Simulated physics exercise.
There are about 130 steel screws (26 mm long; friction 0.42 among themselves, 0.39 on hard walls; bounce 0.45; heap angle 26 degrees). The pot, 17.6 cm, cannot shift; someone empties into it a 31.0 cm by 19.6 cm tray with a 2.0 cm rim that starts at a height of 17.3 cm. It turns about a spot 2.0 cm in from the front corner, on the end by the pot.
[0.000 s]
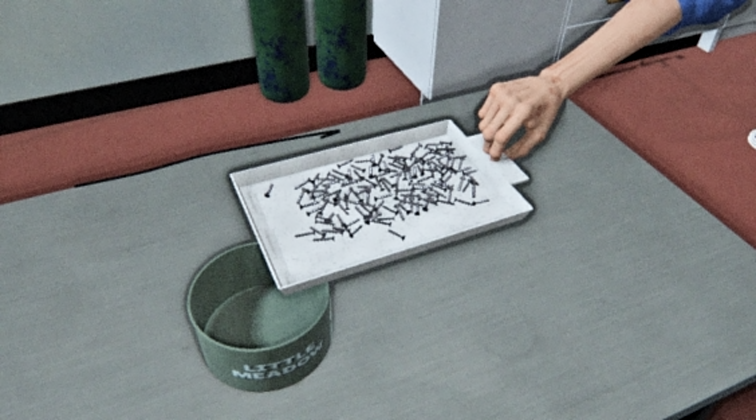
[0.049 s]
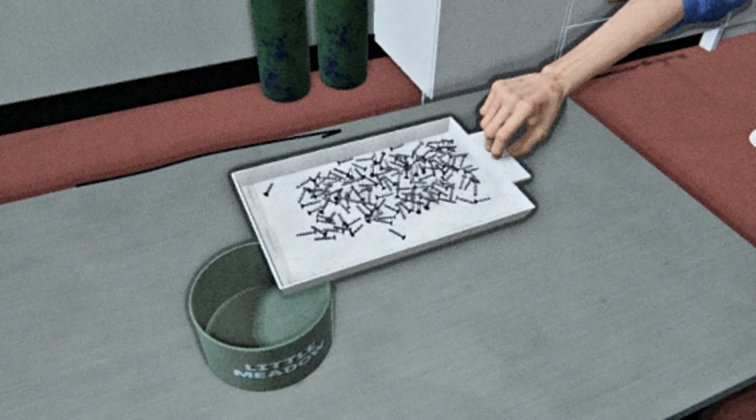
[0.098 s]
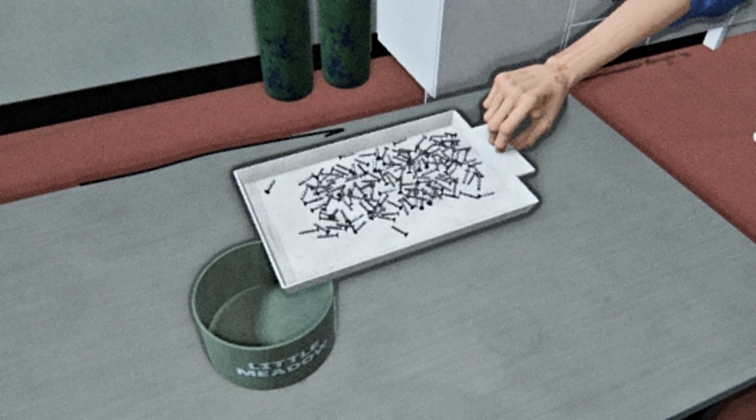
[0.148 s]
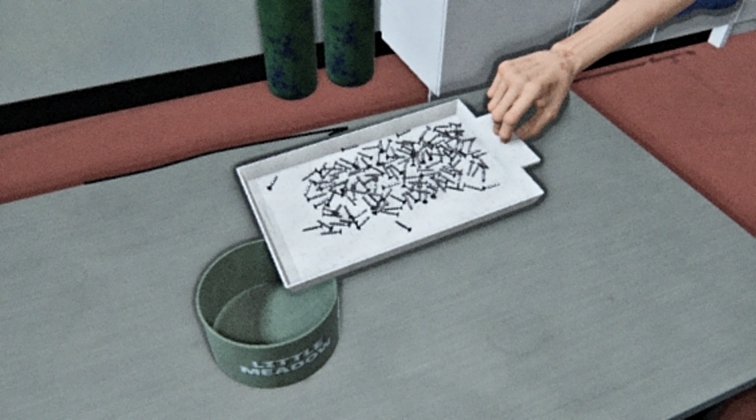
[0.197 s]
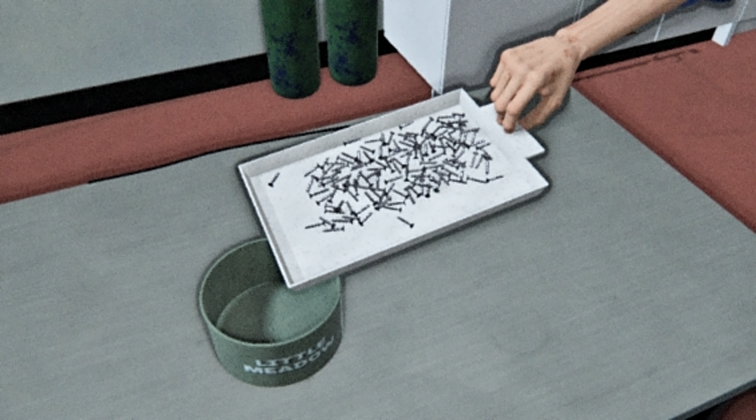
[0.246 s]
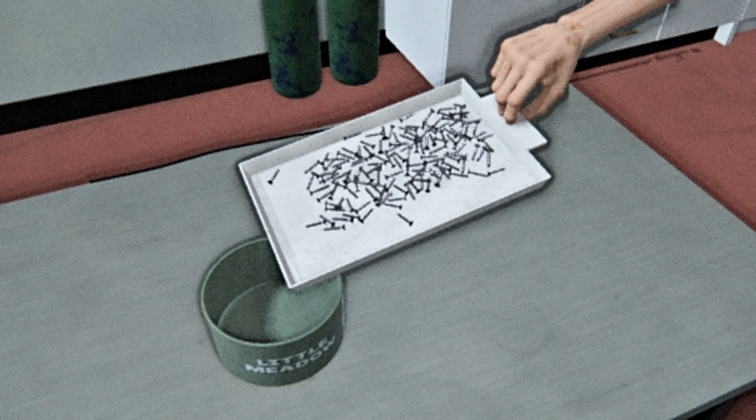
On a grey table, a hand gripped the right end of a white tray scattered with dark screws and gradually raised that end, while the left end stayed above a green pot.
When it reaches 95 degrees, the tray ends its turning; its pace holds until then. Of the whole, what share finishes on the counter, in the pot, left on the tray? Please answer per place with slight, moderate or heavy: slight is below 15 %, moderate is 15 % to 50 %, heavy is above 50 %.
Per place: Counter heavy, pot moderate, left on the tray slight.
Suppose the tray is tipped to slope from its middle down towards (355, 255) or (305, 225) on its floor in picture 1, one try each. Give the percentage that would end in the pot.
Near 0 and 80 percent, in that order.
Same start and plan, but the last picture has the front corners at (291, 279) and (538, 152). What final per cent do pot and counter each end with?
Pot 60 % / counter 40 %.
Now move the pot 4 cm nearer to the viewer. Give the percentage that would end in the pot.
In that case about 95 percent would end up there.
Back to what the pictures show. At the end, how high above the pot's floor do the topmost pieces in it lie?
1.5 cm.
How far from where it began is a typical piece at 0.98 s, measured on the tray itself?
About 18 cm.
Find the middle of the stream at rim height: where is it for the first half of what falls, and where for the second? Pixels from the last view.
The first half passes near (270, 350) and the second half near (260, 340).
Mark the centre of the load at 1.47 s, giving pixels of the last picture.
Approximately (266, 294) in the last view.
Then, at 0.98 s, tilt 50 degrees; the tray holds 95 %, the pot 0 %.
Then, at 1.47 s, tilt 76 degrees; the tray holds 50 %, the pot 10 %.
After 2.02 s, tilt 95 degrees; the tray holds 0 %, the pot 40 %.
At rest (2.9 s), counter 60 %, pot 40 %, tray 0 %.
